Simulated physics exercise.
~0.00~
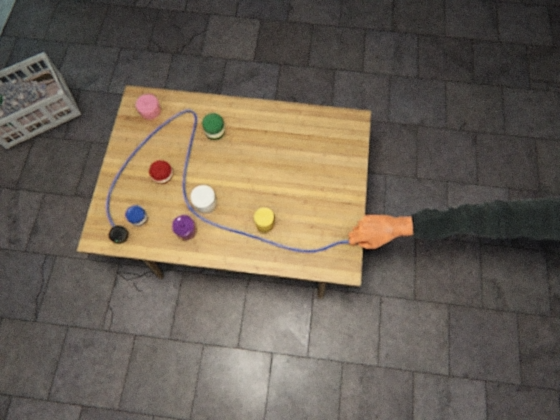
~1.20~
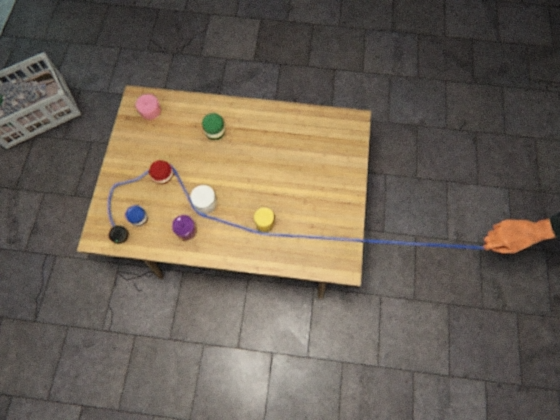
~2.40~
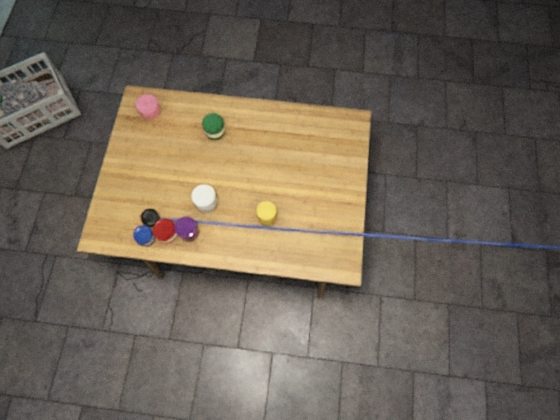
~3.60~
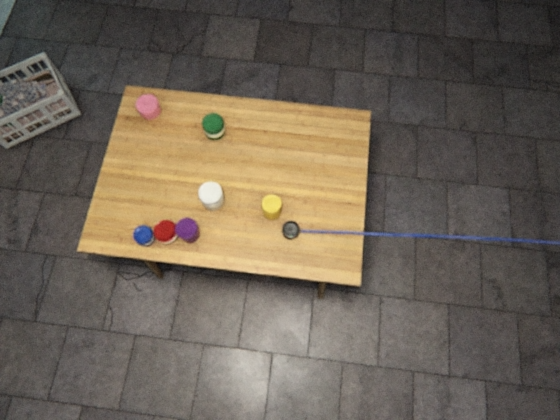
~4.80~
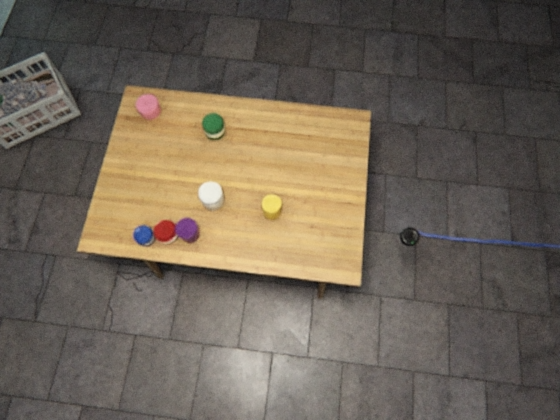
A black puck on a blue cord was dragged rightwards across a wooden table by a gloved-looking orange hand, the tightening cord sweeping the red jar down beside the blue and purple ones and nudging the yellow and white ones, before the puck slid off the right edge.
